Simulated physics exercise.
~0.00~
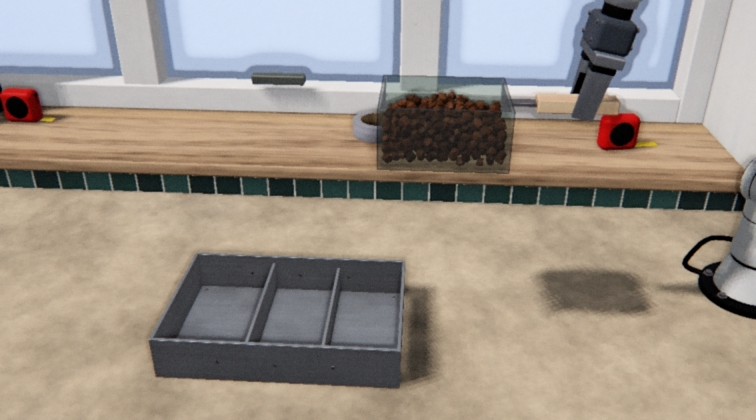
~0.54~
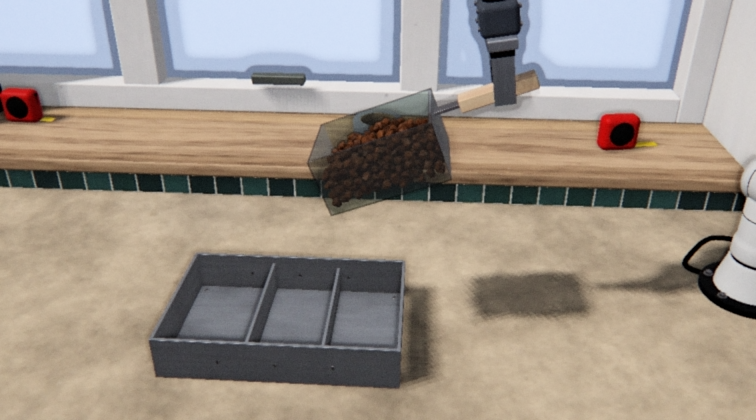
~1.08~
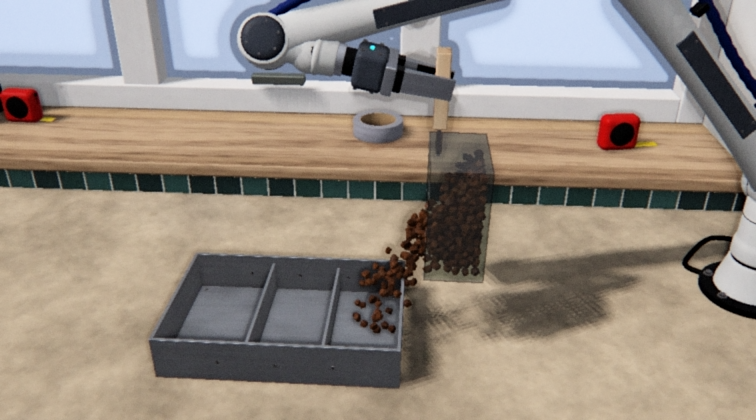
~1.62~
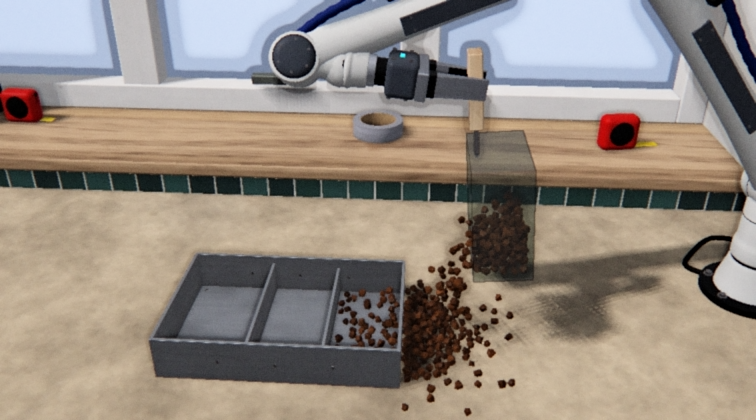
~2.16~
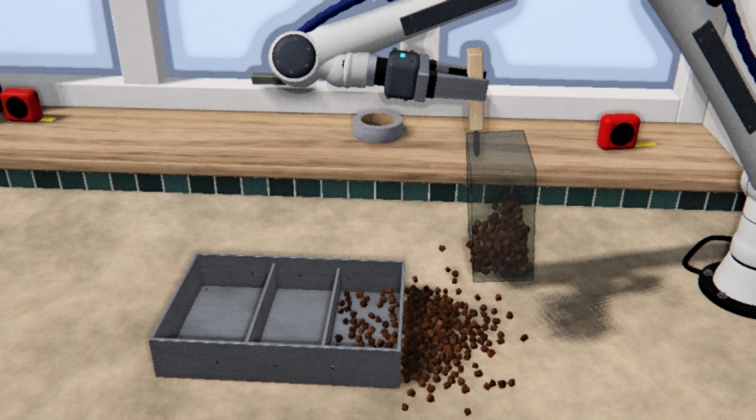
A kitchen counter with a beige stone top, backed by a wooden ledge and windows, is seen from the front and slightly above. A grey tray with three compartments sits at left, and a clear box full of brown pellets hangs from a robot arm's gripper, with red tape measures and a grey roll behind. The arm tilts the box and swings it forward until it is steeply tipped. Pellets pour into the tray's right compartment, then the box shifts right and many spill onto the counter. It ends with a pile beside the tray, some pellets in the right compartment and others still in the box.
